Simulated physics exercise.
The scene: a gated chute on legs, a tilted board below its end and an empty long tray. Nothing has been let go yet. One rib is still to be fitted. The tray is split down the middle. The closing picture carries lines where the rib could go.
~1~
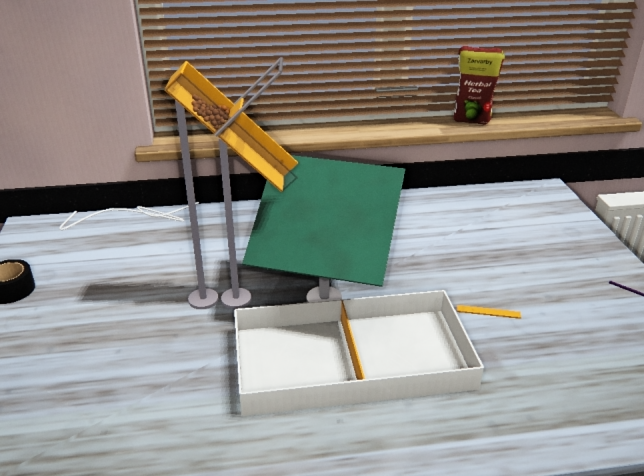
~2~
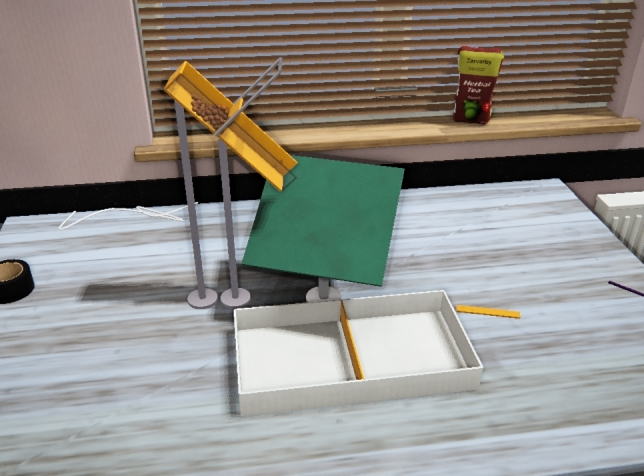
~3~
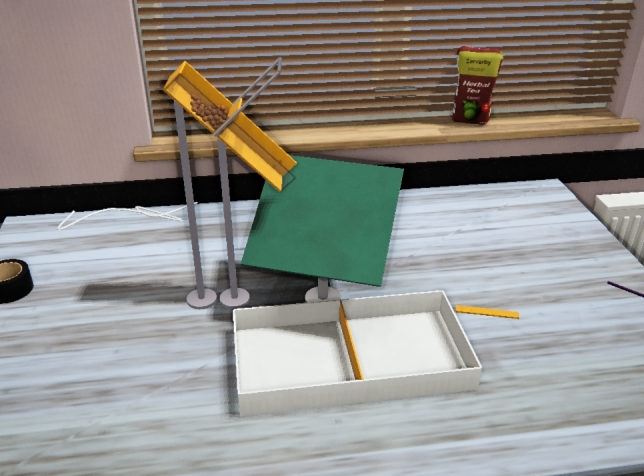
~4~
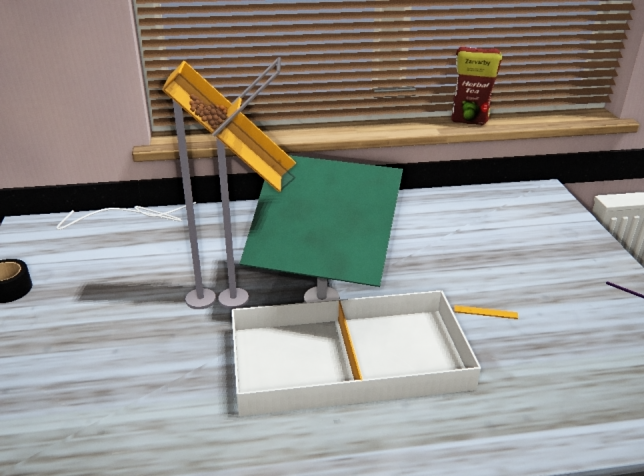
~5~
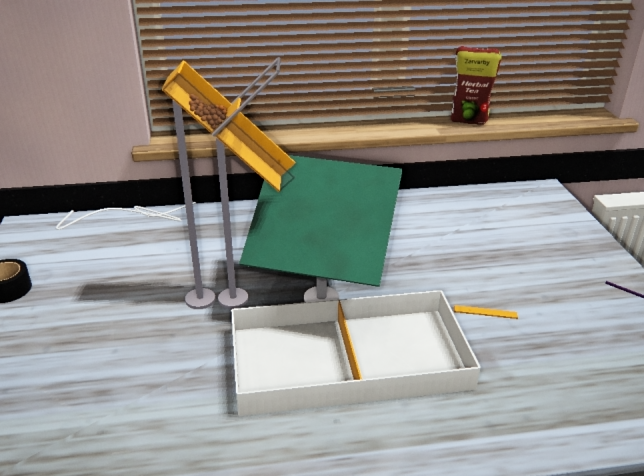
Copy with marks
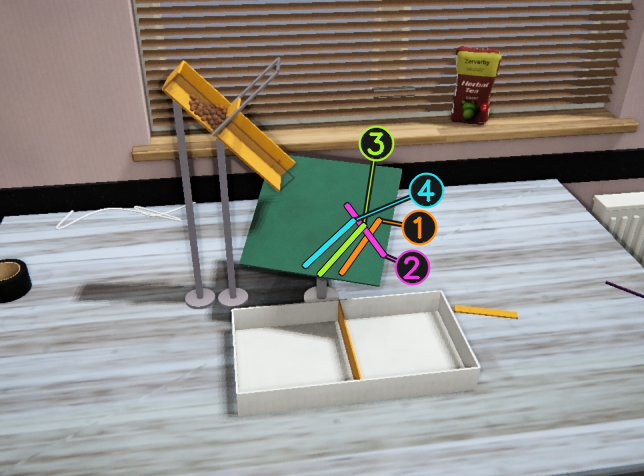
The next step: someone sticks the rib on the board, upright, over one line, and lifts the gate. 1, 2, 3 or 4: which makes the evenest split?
2 works best here.
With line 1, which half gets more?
More lands on the left.
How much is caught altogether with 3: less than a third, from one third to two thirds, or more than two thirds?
Line 3 gives more than two thirds.
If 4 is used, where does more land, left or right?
Left.
On the marked copy, line 1 from (379, 220) to (341, 272); line 2 from (347, 205) to (383, 254); line 3 from (363, 225) to (320, 274); line 4 from (353, 220) to (305, 265).
With 1, of what is caught, all in the left half, none in the right.
With 2, of what is caught, about half in the left half, about half in the right.
With 3, of what is caught, nearly all in the left half, a small part in the right.
With 4, of what is caught, nearly all in the left half, a stray few in the right.
